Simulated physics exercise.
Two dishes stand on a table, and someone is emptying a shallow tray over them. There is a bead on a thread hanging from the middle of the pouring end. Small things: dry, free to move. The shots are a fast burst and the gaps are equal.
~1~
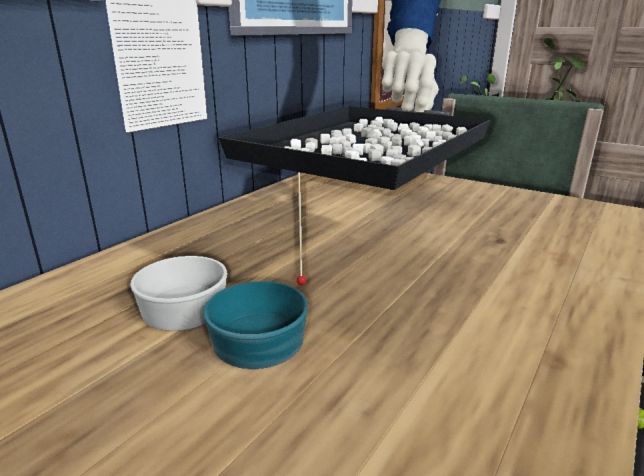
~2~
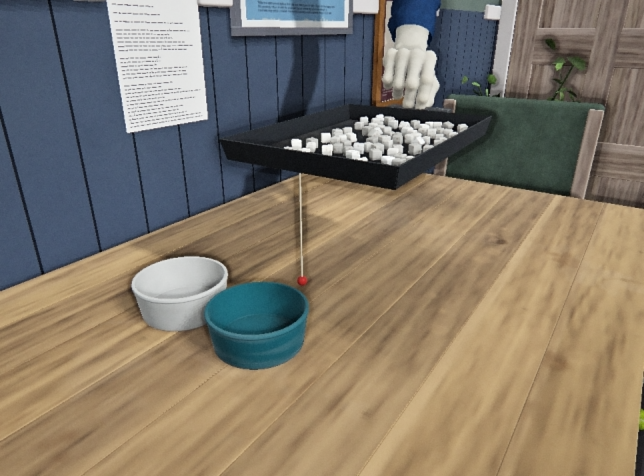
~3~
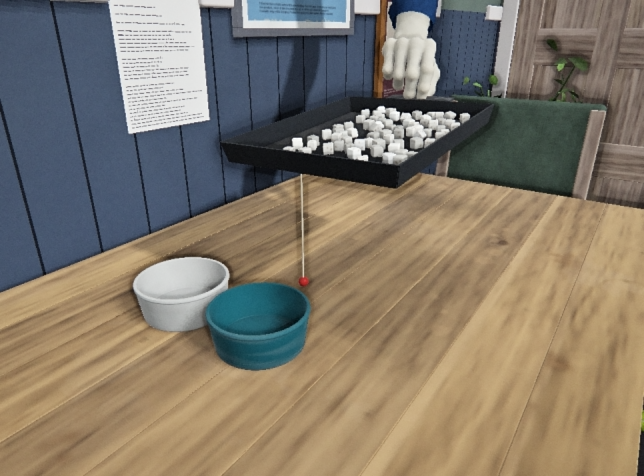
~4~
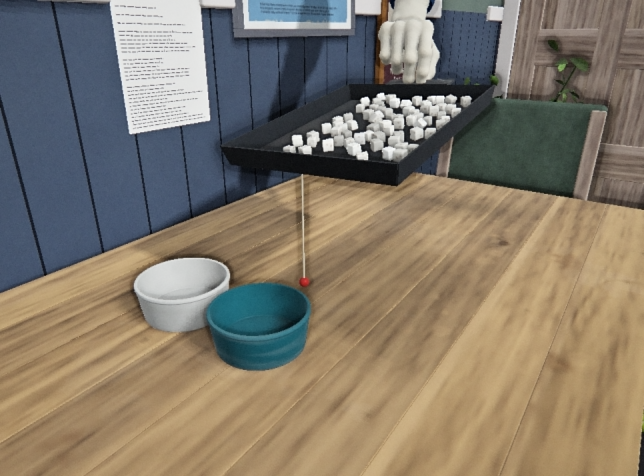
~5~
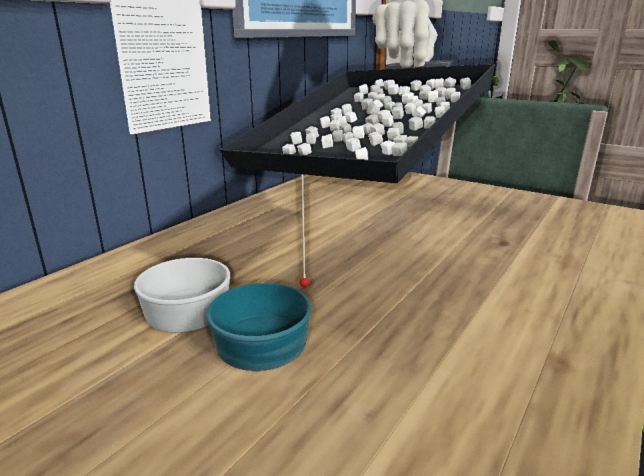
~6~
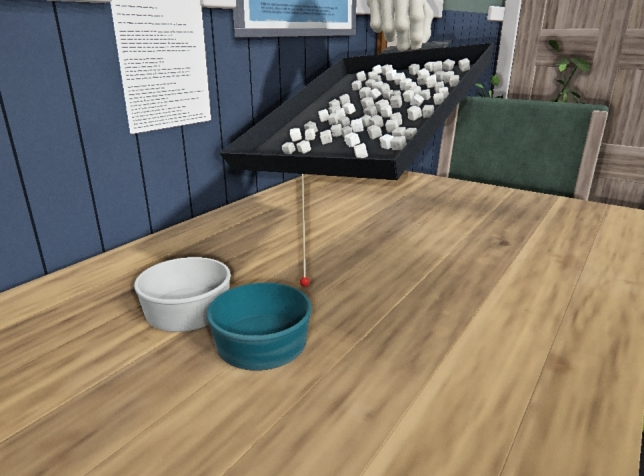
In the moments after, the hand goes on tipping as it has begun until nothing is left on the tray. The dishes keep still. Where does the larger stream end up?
The larger heap is bound to sit in the right dish there.
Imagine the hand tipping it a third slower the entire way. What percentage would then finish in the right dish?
Result: About 40 per cent.
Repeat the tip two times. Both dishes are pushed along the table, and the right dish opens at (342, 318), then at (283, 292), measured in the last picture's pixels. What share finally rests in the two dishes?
Result, in turn: 60 %, 50 %.
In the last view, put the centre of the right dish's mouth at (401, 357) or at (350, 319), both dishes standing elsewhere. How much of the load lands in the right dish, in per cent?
First some 0, then 0 per cent.
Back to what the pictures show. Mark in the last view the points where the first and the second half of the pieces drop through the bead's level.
It passes near (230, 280) first and then near (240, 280).
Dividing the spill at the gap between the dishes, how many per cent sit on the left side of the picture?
20 in a hundred, roughly.
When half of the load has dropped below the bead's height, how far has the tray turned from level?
About 120 degrees.
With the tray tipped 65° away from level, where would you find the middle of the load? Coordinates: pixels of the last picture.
I'd put the middle close to (277, 142).
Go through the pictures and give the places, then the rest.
In the first frame, corners of the pouring end (225, 137) and (396, 164), level; middle of the load (396, 139), sugar cubes; left dish (145, 309); right dish (222, 345); bead on its thread (301, 280).
In the second frame, corners of the pouring end (226, 138) and (396, 164), level; middle of the load (397, 137).
In the third frame, corners of the pouring end (226, 141) and (396, 163), tipped barely, lowest at the left corner; middle of the load (398, 130).
In the fourth frame, corners of the pouring end (226, 145) and (395, 161), tipped a little, lowest at the left corner; middle of the load (398, 119).
In the fifth frame, corners of the pouring end (225, 148) and (394, 159), tipped a little, lowest at the left corner; middle of the load (398, 113).
In the sixth frame, corners of the pouring end (225, 151) and (392, 157), tipped clearly, lowest at the left corner; middle of the load (396, 102); left dish (149, 310); right dish (226, 346).
Just after the last frame, tray tipped steeply; almost all on the tray; just a few in the air.
A moment on, tray tipped past a quarter turn; the larger part on the tray; about a tenth in the right dish; about a tenth in the left dish; about a tenth outside both; just a few in the air.
Further on, tray tipped past a quarter turn; roughly two thirds in the right dish; about a tenth in the left dish; roughly a quarter outside both.
When it is over, tray tipped past a quarter turn; roughly two thirds in the right dish; about a tenth in the left dish; roughly a quarter outside both.
